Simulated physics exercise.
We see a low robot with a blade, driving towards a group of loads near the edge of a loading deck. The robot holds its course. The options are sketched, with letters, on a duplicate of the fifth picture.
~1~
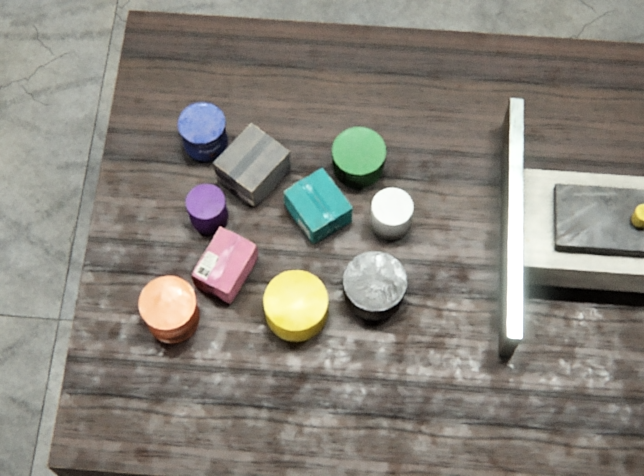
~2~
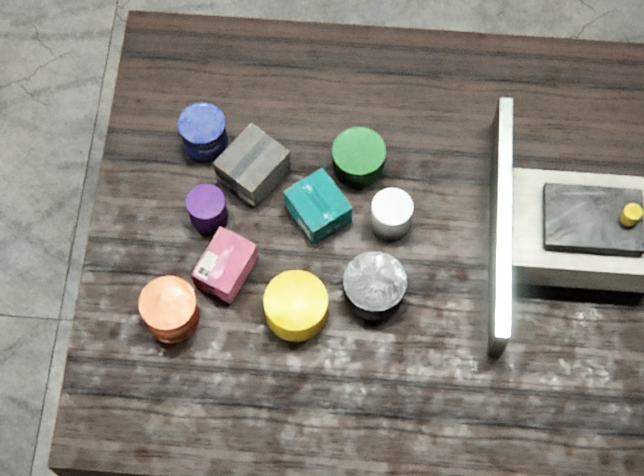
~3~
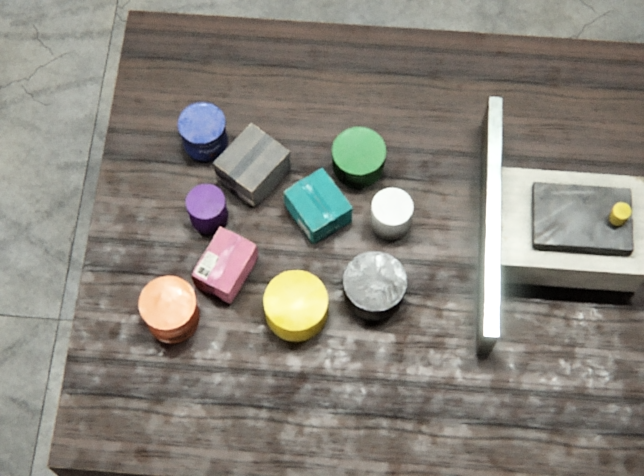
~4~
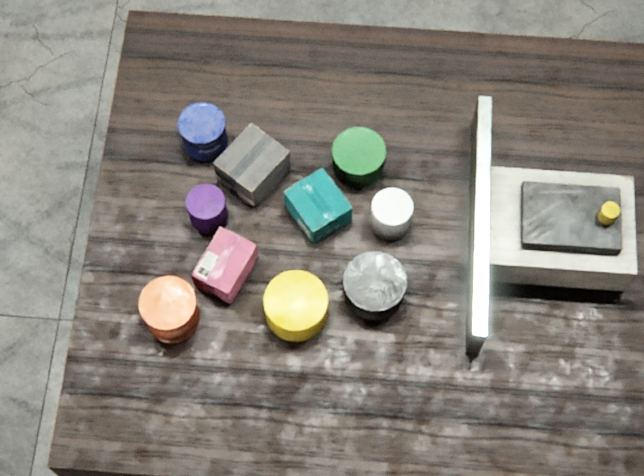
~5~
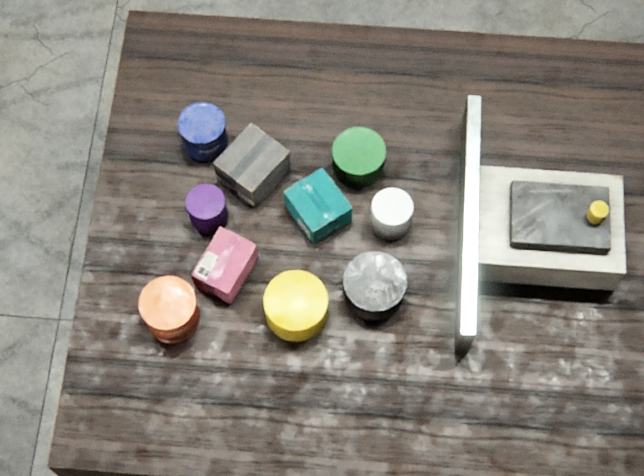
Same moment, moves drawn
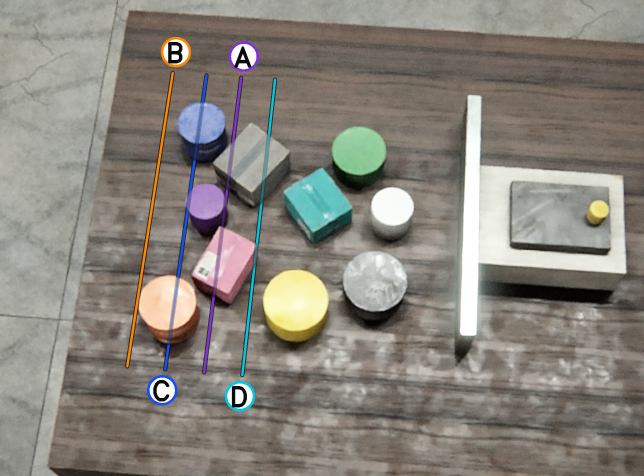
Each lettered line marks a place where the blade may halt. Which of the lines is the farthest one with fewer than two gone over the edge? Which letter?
C is the last line within the limit.
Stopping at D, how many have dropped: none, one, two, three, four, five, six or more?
The count is none.
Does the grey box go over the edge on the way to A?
By then, no.
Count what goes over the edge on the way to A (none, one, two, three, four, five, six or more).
The count is none.
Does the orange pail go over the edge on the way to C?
By then, no.
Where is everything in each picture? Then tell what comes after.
In the first picture, yellow canister (296, 306); black pail (375, 286); turquoise parcel (318, 207).
In the second picture, robot (586, 217); purple canister (207, 209).
In the third picture, robot (574, 217); white canister (391, 214).
In the fourth picture, robot (563, 216); orange pail (170, 310).
In the fifth picture, robot (552, 215); green pail (359, 158); yellow canister (296, 306); black pail (375, 286).
On the marked copy, A at (224, 216); B at (151, 211); C at (187, 214); D at (260, 219).
Taking C. A third of the way, robot (447, 208); yellow canister (269, 310); green pail (337, 156).
Two thirds of the way, robot (344, 200); purple canister (149, 202); blue pail (165, 113).
When it is over, robot (266, 195); purple canister over the edge; grey box (109, 152); one fallen.
As for the rest, A is within the limit but short; B drops five; D is within the limit but short.
